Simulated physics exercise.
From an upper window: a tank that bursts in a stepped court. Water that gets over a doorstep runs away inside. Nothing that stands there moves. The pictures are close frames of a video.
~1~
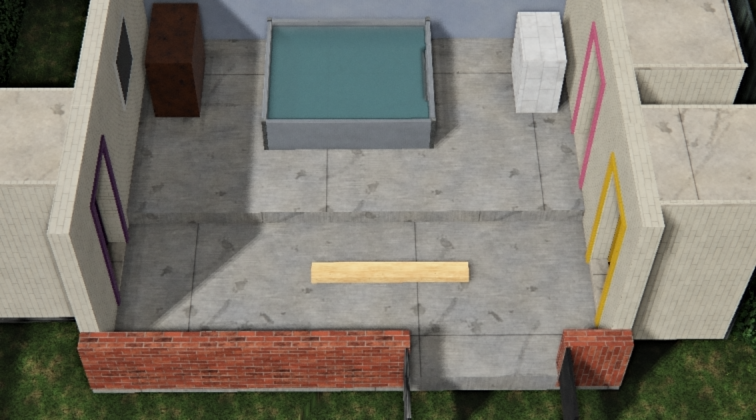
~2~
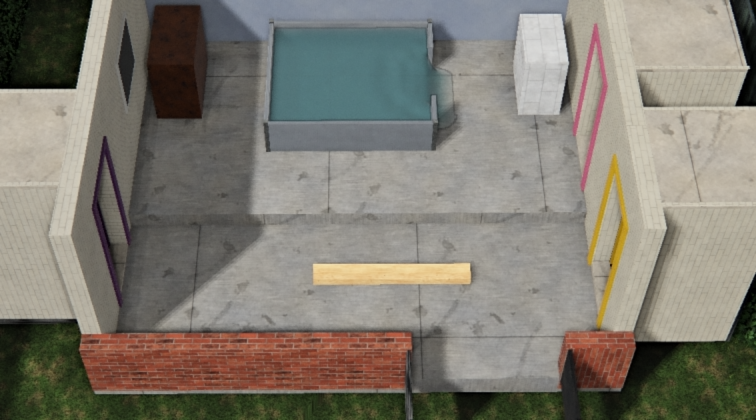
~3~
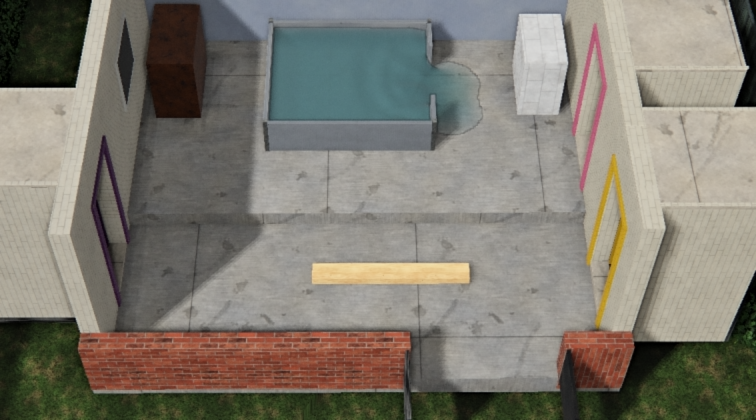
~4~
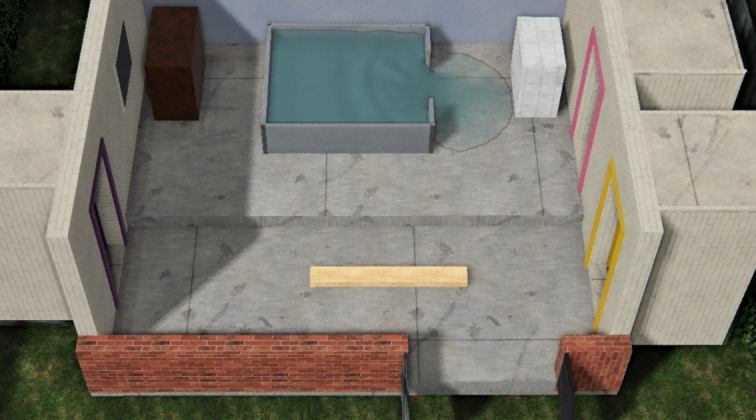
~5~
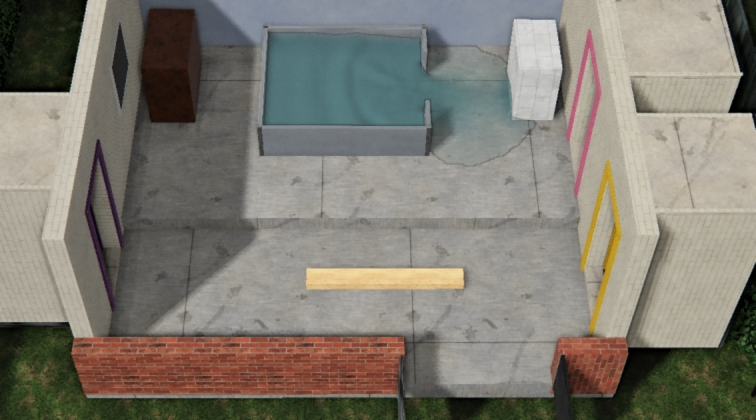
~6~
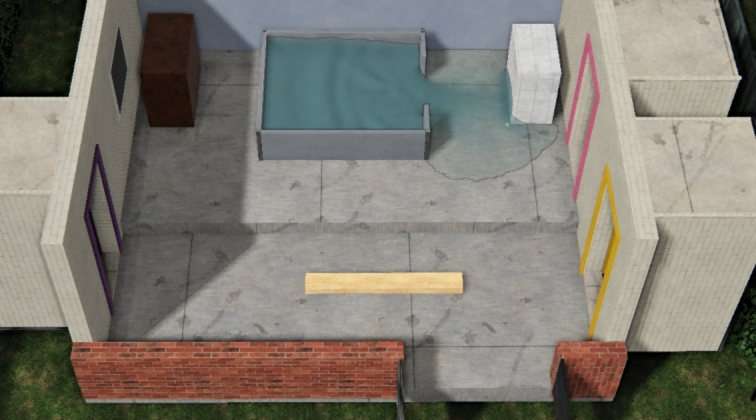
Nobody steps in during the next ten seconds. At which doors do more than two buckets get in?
One by one: The purple door admits no more than that; the yellow door admits no more than that; the pink door lets in a lot.
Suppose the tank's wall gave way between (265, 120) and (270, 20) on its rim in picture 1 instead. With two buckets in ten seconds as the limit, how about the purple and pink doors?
Purple passes that mark; pink stays under.
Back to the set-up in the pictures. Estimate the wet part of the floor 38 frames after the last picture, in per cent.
Near 45 in a hundred.
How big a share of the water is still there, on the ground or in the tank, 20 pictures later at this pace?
Some 94 per cent.
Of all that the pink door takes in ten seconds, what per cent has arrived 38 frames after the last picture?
Near 75 in a hundred.
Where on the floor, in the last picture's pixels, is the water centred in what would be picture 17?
Near (396, 110).
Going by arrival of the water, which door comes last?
Last comes the purple-painted one.
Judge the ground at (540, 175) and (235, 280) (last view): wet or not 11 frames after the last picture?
In turn: Wet, clear.
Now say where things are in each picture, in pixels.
The tank at (349, 72) is whole and still, in the first frame.
Water pours out at (429, 91) and has run to (444, 125), in the second frame.
The front is at (475, 118), out from the gap at (428, 92), in the third frame.
The front is at (506, 115), out from the gap at (427, 94), in the fourth frame.
The front is at (527, 124), out from the gap at (423, 96), in the fifth frame.
The front is at (551, 131), out from the gap at (422, 99), in the sixth frame.
A moment on, water covers 15 % of the floor; the purple door not reached, the yellow door not reached, the pink door under two buckets in.
Next, water covers 20 % of the floor; the purple door not reached, the yellow door wet at the sill, nothing in, the pink door over two buckets in.
Then, water covers 30 % of the floor; the purple door not reached, the yellow door wet at the sill, nothing in, the pink door far over two buckets in.
Later, water covers 45 % of the floor; the purple door not reached, the yellow door wet at the sill, nothing in, the pink door far over two buckets in.
In the end, water covers 75 % of the floor; the purple door wet at the sill, nothing in, the yellow door wet at the sill, nothing in, the pink door far over two buckets in.
